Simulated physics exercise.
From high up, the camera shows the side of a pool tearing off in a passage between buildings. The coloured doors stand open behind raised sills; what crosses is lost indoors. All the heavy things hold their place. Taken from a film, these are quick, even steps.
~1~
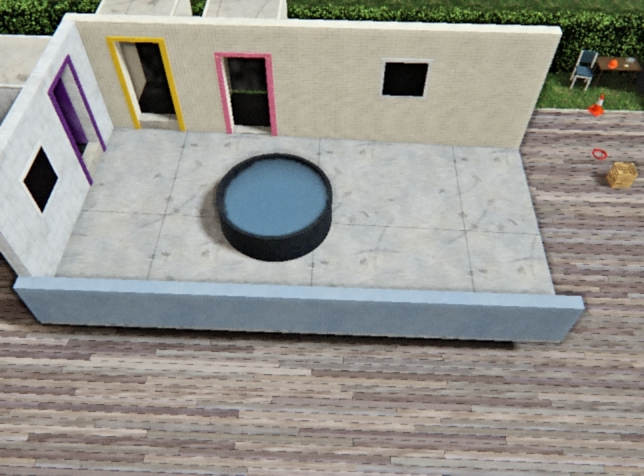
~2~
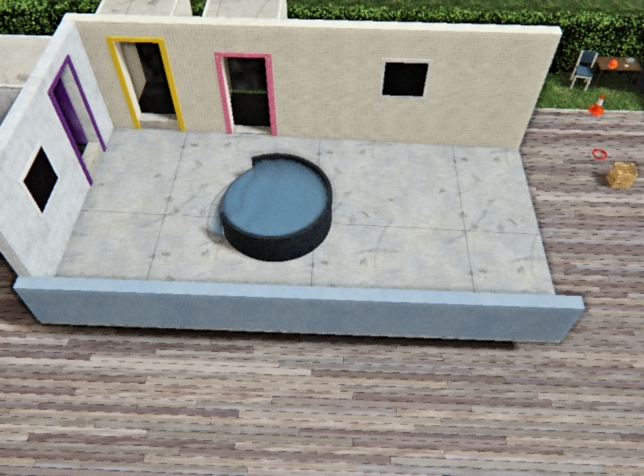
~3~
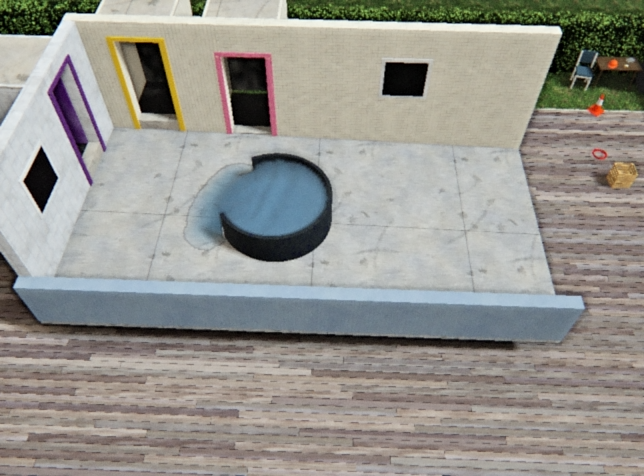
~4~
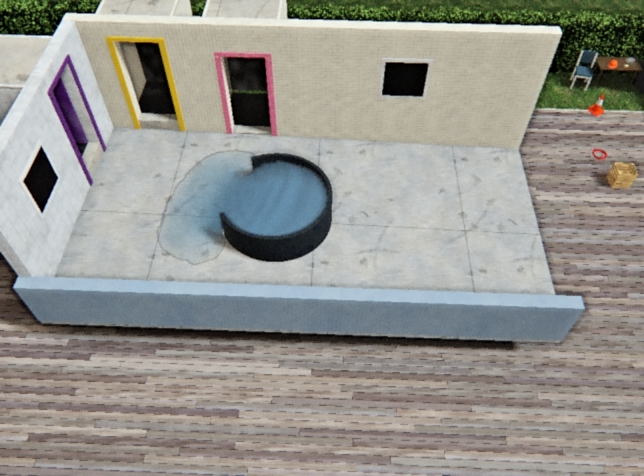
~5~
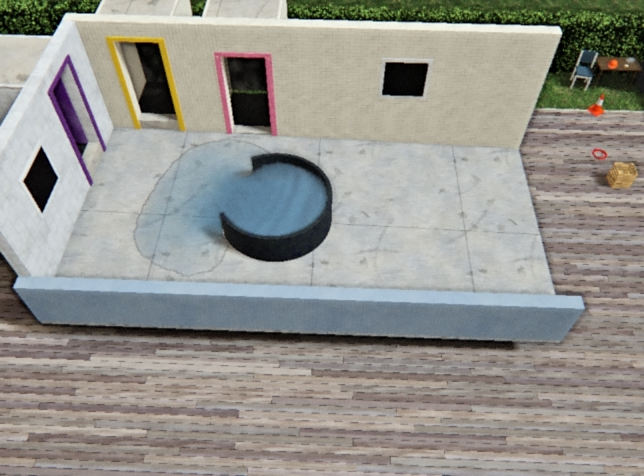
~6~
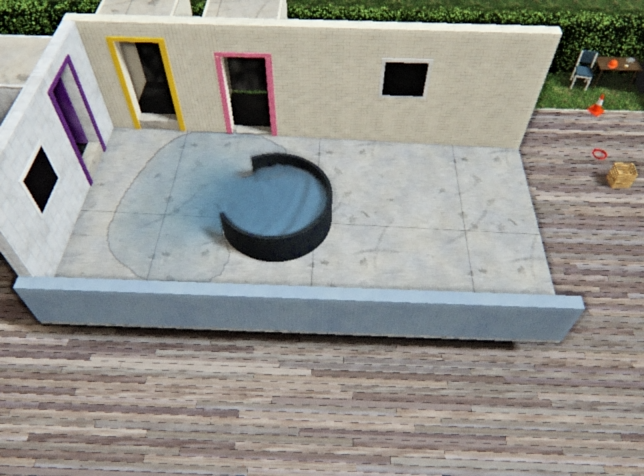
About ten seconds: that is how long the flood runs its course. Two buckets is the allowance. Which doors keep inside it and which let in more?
The yellow door sees two pails or less; the pink door sees more than two pails; the purple door sees two pails or less.
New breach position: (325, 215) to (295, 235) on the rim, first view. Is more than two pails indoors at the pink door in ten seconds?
In that case pink door comes in lower.
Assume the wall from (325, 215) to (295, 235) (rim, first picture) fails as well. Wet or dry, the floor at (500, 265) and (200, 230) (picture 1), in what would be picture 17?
In order - first: Drenched, second: Not reached.
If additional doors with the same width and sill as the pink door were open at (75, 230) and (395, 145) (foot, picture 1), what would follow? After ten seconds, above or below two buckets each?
Lab note, doors in listed order: Over the limit, under the limit.
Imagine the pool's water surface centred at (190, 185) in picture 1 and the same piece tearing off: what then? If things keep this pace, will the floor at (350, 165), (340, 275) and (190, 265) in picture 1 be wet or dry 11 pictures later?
Point by point: Still bare; still bare; still bare.
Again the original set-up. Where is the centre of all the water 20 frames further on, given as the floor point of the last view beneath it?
My pick is pixel (182, 202).
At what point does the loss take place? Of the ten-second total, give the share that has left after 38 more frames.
It works out at roughly 10 per cent.
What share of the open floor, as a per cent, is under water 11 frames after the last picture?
Near 35 in a hundred.
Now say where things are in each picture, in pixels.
The pool at (275, 196) is whole and still, in the first frame.
The front is at (216, 239), out from the gap at (227, 198), in the second frame.
The front is at (196, 243), out from the gap at (227, 200), in the third frame.
Water pours out at (228, 201) and has run to (175, 252), in the fourth frame.
Water pours out at (228, 201) and has run to (141, 246), in the fifth frame.
Water pours out at (228, 201) and has run to (115, 247), in the sixth frame.
A moment on, water covers 35 % of the floor; the yellow door wet at the sill, nothing in, the pink door under two buckets in, the purple door wet at the sill, nothing in.
Next, water covers 35 % of the floor; the yellow door wet at the sill, nothing in, the pink door under two buckets in, the purple door wet at the sill, nothing in.
Then, water covers 35 % of the floor; the yellow door under two buckets in, the pink door under two buckets in, the purple door wet at the sill, nothing in.
Later, water covers 70 % of the floor; the yellow door under two buckets in, the pink door over two buckets in, the purple door wet at the sill, nothing in.
In the end, water covers 85 % of the floor; the yellow door under two buckets in, the pink door over two buckets in, the purple door wet at the sill, nothing in.
